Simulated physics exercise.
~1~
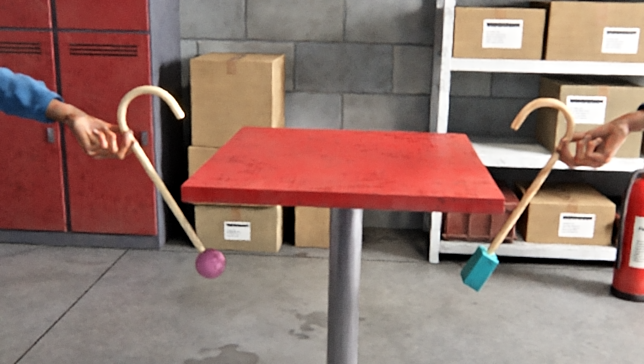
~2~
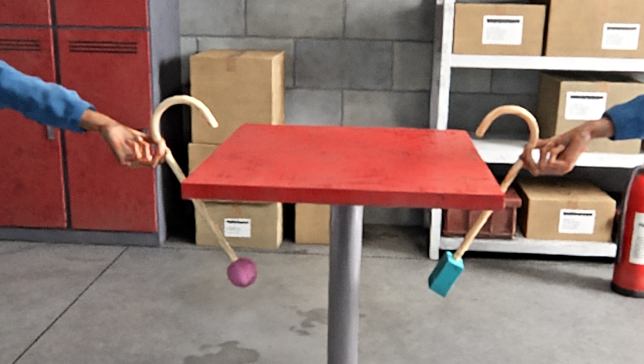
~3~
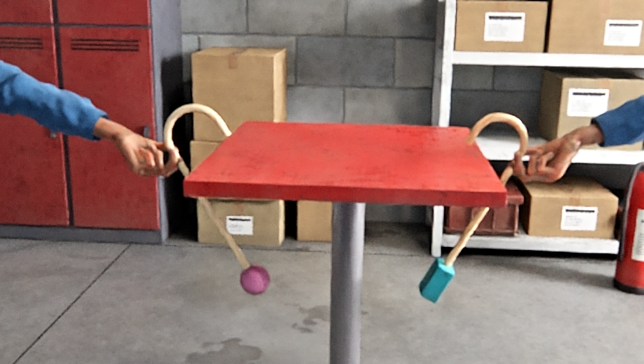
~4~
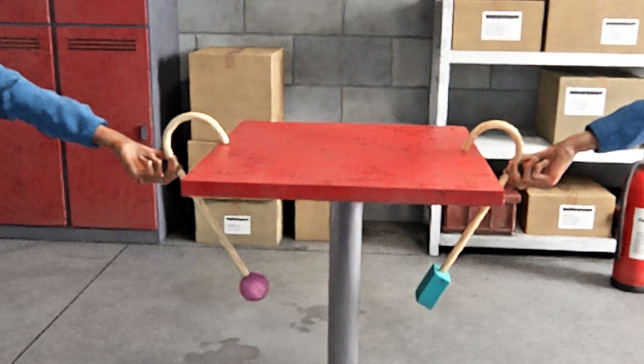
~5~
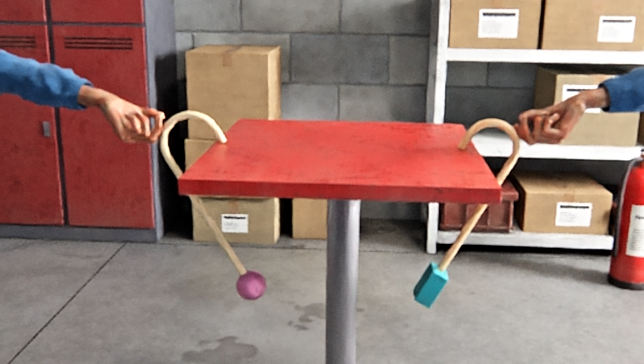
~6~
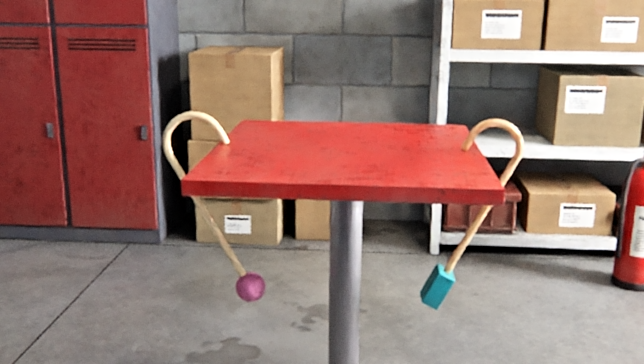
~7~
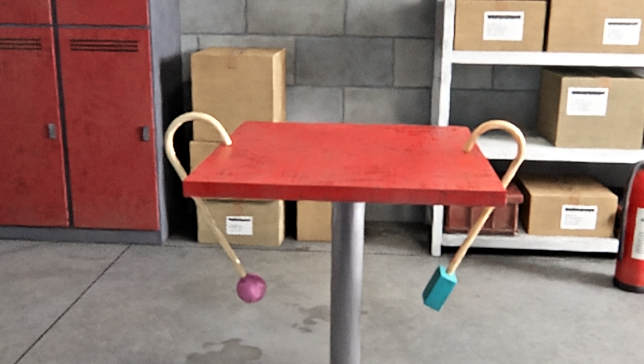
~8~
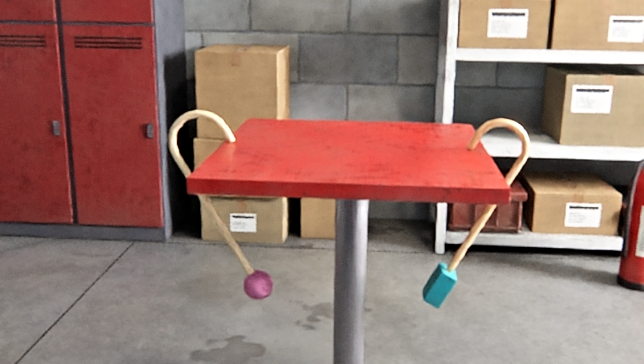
Two hands hooked wooden canes over opposite edges of a red table, one with a round pink end on the left, the other with a blocky turquoise end on the right, then let go and withdrew, leaving both hanging still.
